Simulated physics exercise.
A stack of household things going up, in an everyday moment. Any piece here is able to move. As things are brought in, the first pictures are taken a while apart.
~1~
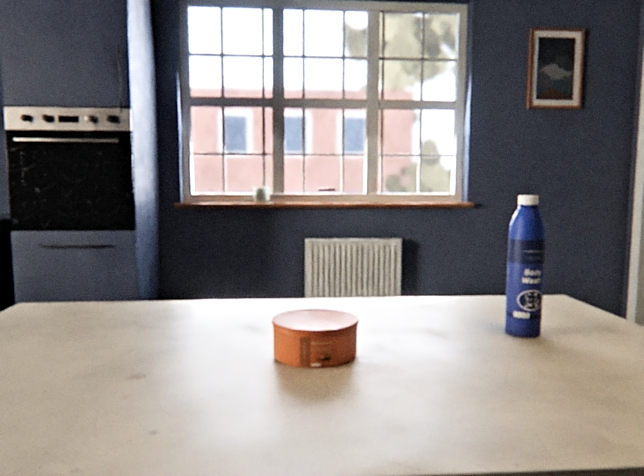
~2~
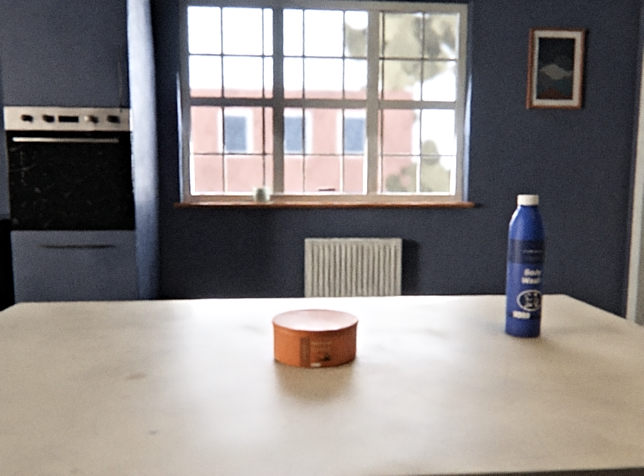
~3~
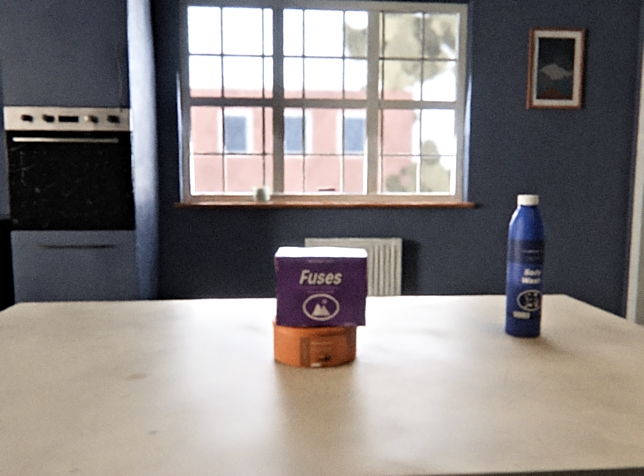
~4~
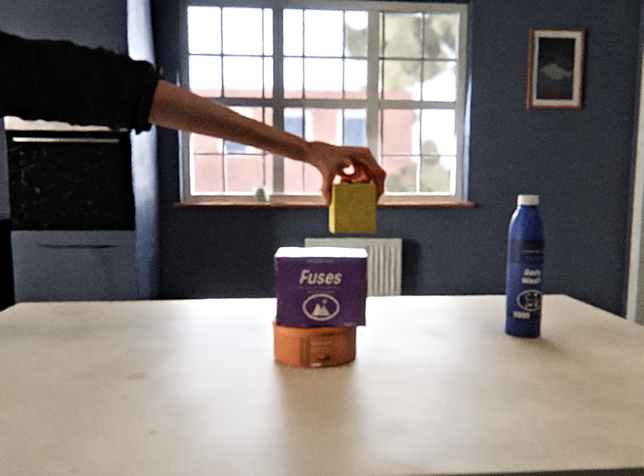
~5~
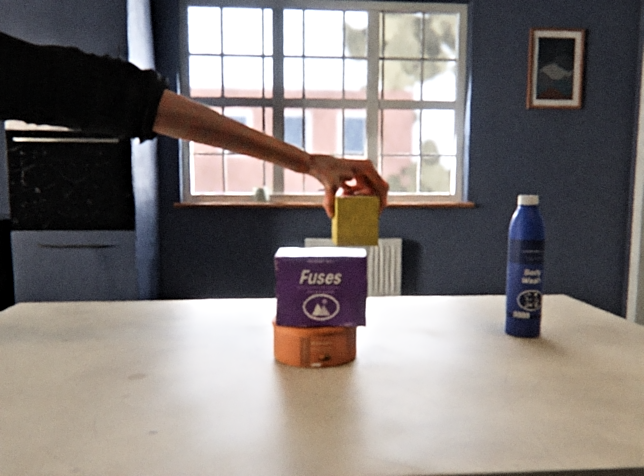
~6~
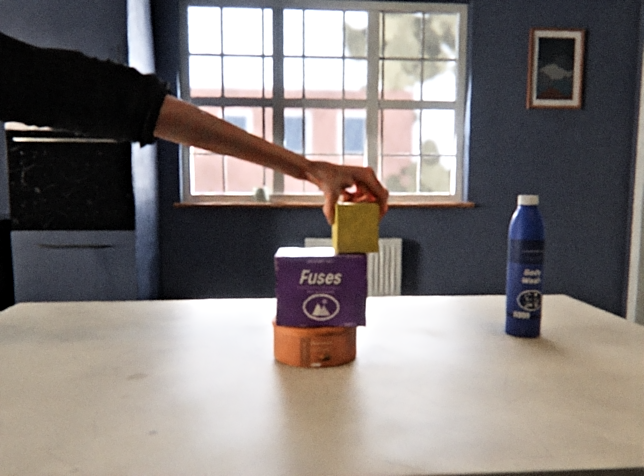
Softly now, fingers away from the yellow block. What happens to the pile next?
Stays together.
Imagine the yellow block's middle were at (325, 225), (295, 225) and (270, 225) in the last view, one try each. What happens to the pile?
Well, on the first go it stays steady, on the second it stays steady, and on the third it tumbles down.
Then, 0.30 s past the last view, nothing moves.
Then, 0.70 s past the last view, yellow block resting near (355, 228).
Finally, all 4 still in place. Final places as the last picture's camera would see them, yellow block near (355, 228). The pile holds.
